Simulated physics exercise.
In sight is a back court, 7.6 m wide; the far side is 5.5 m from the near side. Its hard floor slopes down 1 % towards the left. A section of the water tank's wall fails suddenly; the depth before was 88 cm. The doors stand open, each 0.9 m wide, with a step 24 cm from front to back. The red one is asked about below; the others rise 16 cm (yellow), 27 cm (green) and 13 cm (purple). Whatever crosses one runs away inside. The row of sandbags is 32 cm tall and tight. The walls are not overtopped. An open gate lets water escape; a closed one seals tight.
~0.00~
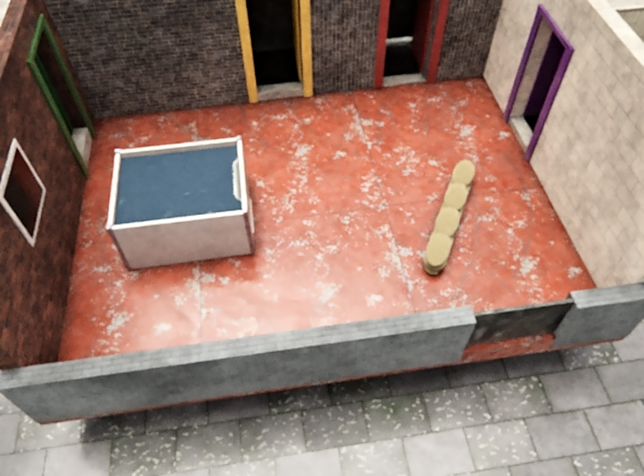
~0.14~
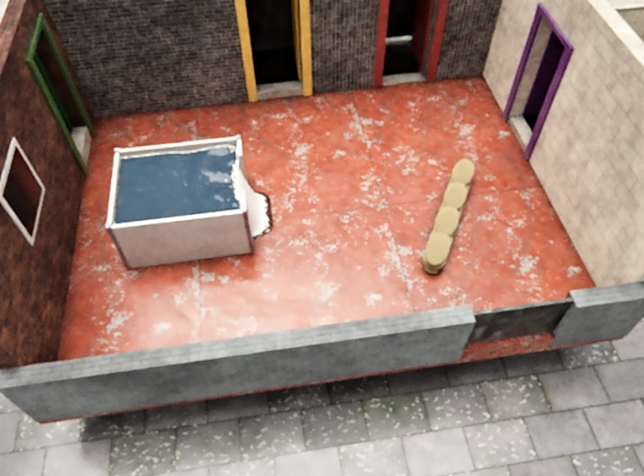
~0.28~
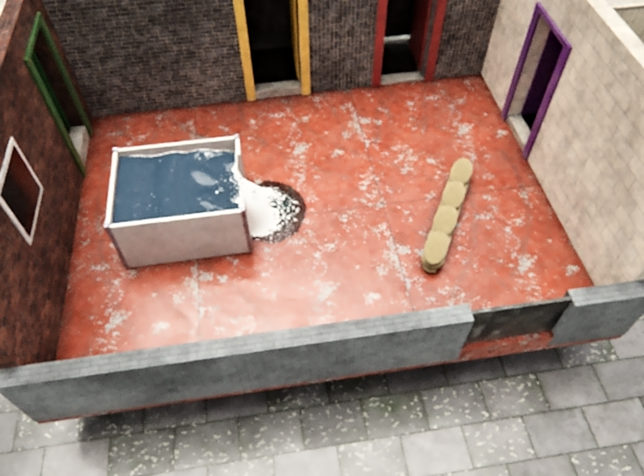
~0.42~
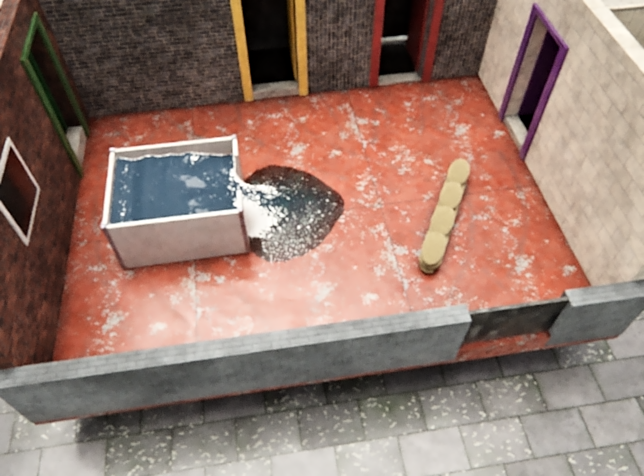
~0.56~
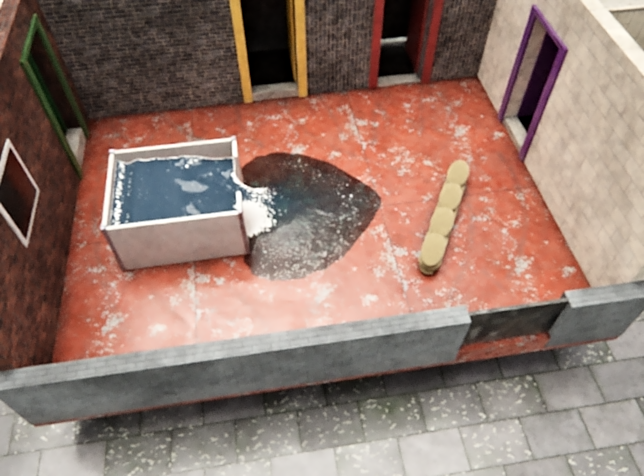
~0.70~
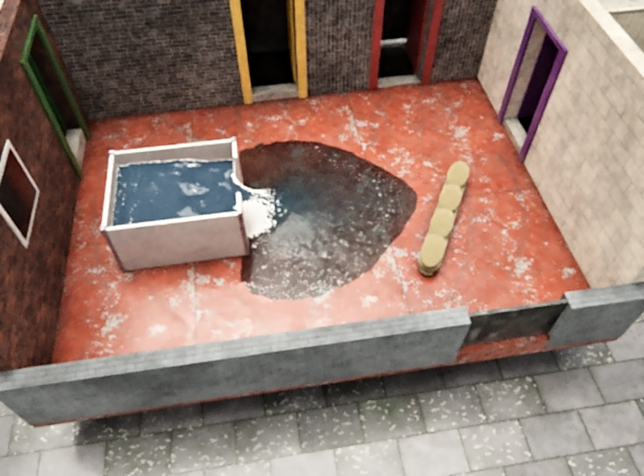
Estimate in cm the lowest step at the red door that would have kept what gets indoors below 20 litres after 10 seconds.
It would have to be roughly 12 cm high.
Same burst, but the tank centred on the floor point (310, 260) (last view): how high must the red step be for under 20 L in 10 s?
About 20 cm.
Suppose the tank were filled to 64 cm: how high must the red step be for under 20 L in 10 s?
About 7.5 cm.
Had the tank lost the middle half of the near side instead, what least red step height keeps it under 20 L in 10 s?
About 6.5 cm.
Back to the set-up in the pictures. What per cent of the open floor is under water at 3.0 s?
Near 50 per cent is wet.
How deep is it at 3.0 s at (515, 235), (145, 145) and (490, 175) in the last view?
In that order: 0, 0 and 1 cm.
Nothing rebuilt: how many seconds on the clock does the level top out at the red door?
Around 3.8 s.
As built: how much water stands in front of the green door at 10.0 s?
Some 9.5 cm.
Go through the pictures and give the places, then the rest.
The first frame shows the water tank at (180, 184) is whole and still, 88 cm deep; the red door at (410, 39) is dry.
In the second frame, the gap is at (245, 202), the front 0.3 m out at (268, 225); the back of the water tank holds 88 cm.
In the third frame, water pours out at (243, 201) and has run 0.9 m, to (300, 217); about 11 cm deep outside, 88 cm at the back.
In the fourth frame, water pours out at (241, 203) and has run 1.6 m, to (340, 204); about 7 cm deep outside, 83 cm at the back.
In the fifth frame, water pours out at (240, 204) and has run 2.2 m, to (375, 201); about 5 cm deep outside, 76 cm at the back.
In the sixth frame, the front is at (412, 200), 2.8 m from the gap at (240, 205); 6.1 m2 of floor is wet, 76 cm left at the back; the red door at (404, 41), 4.3 m from the gap, is still 2.2 m from the nearest water.
After 1.4 s water covers 35 % of the floor, deepest (36 cm) near (255, 220); it has not reached the red door.
After 3.0 s water covers 50 % of the floor, deepest (33 cm) near (478, 80); 8 cm at the red door, 12 litres in over its 5 cm step.
After 10.0 s water covers 95 % of the floor, deepest (10 cm) near (86, 149); 7 cm at the red door, 137 litres in over its 5 cm step.
At the red door as built, the water arrived by 1.8 s and peaked near 16 cm at 3.8 s.
Run again over the same 10 s with other heights there, 26 litres in over 11 cm, 7 litres over 14.5 cm. The limit of 20 litres is kept from about 12 cm up.
